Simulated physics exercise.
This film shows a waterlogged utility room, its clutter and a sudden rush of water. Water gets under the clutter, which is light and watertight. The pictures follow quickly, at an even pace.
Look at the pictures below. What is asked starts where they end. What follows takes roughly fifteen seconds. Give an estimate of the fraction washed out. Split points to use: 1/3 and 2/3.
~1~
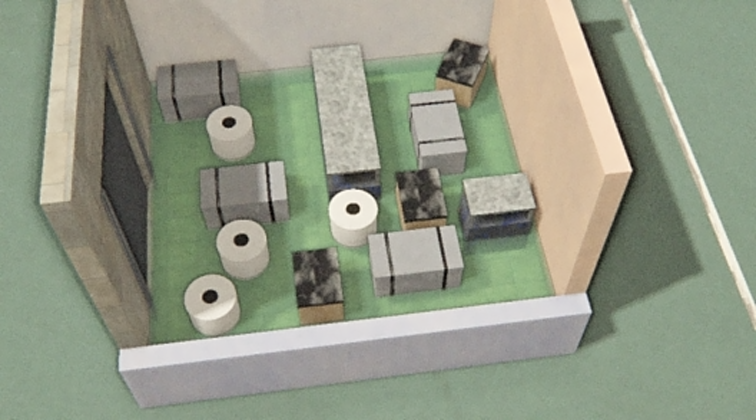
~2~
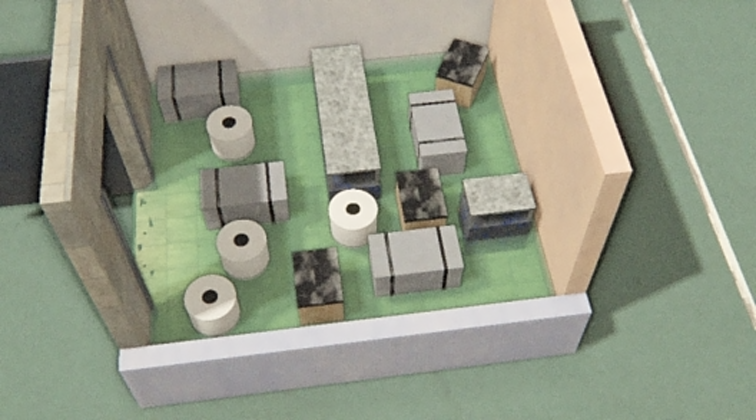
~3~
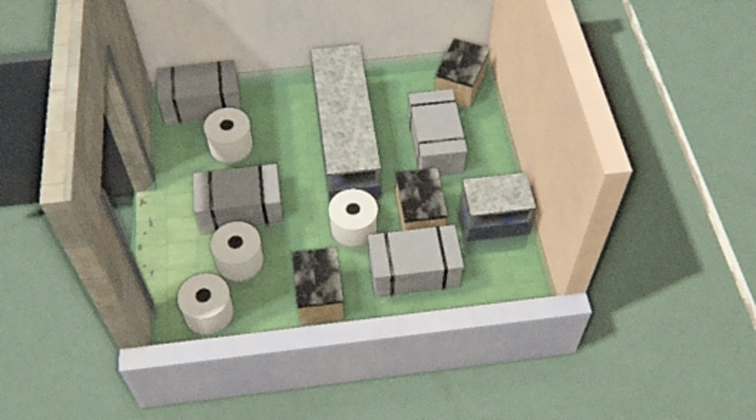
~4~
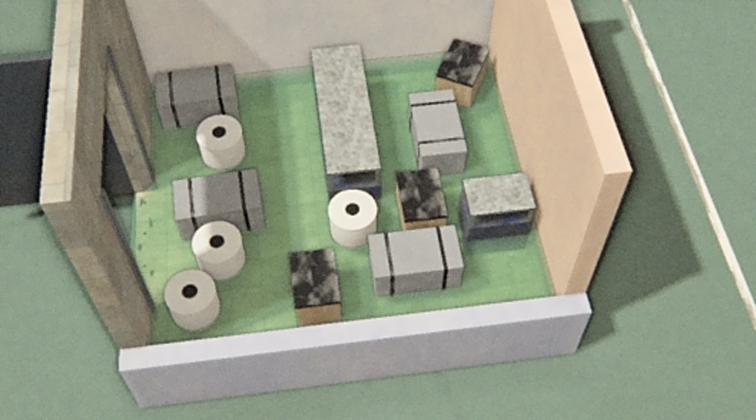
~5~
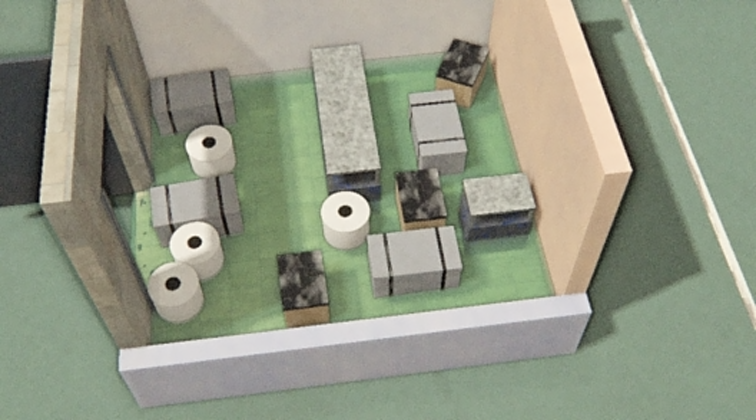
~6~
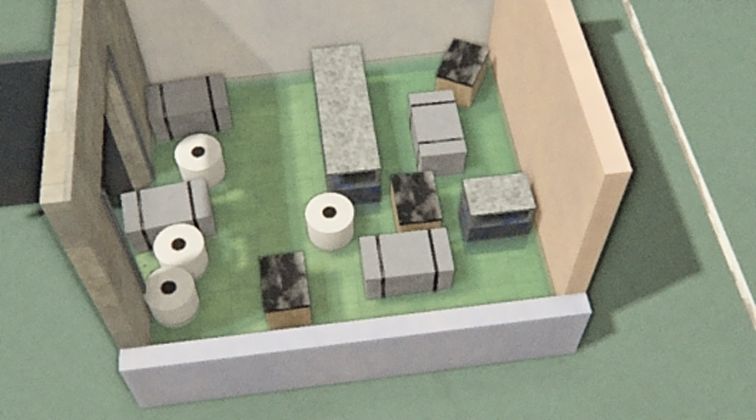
2/3 or more.
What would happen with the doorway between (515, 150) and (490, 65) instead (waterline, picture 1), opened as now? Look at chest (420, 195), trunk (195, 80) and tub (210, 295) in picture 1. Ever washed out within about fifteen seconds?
Outcome by item: Exited / retained / retained.
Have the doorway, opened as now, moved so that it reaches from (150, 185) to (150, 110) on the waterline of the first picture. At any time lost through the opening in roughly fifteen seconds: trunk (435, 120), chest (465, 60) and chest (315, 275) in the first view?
Item one never gets out, item two never gets out, item three leaves at some point.
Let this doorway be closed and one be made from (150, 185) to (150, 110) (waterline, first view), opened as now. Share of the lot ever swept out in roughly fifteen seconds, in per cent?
Estimate: Near 60 per cent.
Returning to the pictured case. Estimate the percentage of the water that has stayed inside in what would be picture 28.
I make it 44 per cent.
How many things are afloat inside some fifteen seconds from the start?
The total here is 2.
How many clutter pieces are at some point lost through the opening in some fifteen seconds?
The total is 9.
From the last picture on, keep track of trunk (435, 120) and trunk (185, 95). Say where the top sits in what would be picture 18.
My guess is around (391, 216) and around (178, 183).
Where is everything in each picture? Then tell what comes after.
The first picture shows a trunk at (243, 184) floats; a tub at (241, 240), afloat; 0 of 11 have shifted.
The second picture shows a trunk at (243, 185), afloat; a tub at (241, 240) floats; 0 of 11 have shifted.
The third picture shows a trunk at (236, 188), afloat, close to its start; a tub at (235, 242) floats, close to its start; 3 of 11 have shifted.
The fourth picture shows a trunk at (217, 194) floats, close to its start; a tub at (217, 242) floats, close to its start; 5 of 11 have shifted.
The fifth picture shows a trunk at (194, 200), afloat, a stride from its start; a tub at (195, 243), afloat, a stride from its start; 7 of 11 have shifted.
The sixth picture shows a trunk at (166, 205) floats, a stride from its start; a tub at (179, 245), afloat, a stride from its start; 9 of 11 have shifted.
A moment on, 2 of 11 are out; 9 afloat.
Next, 6 of 11 are out; 5 afloat.
Later, 8 of 11 are out; 3 afloat.
In the end, 9 of 11 are out; 2 afloat.
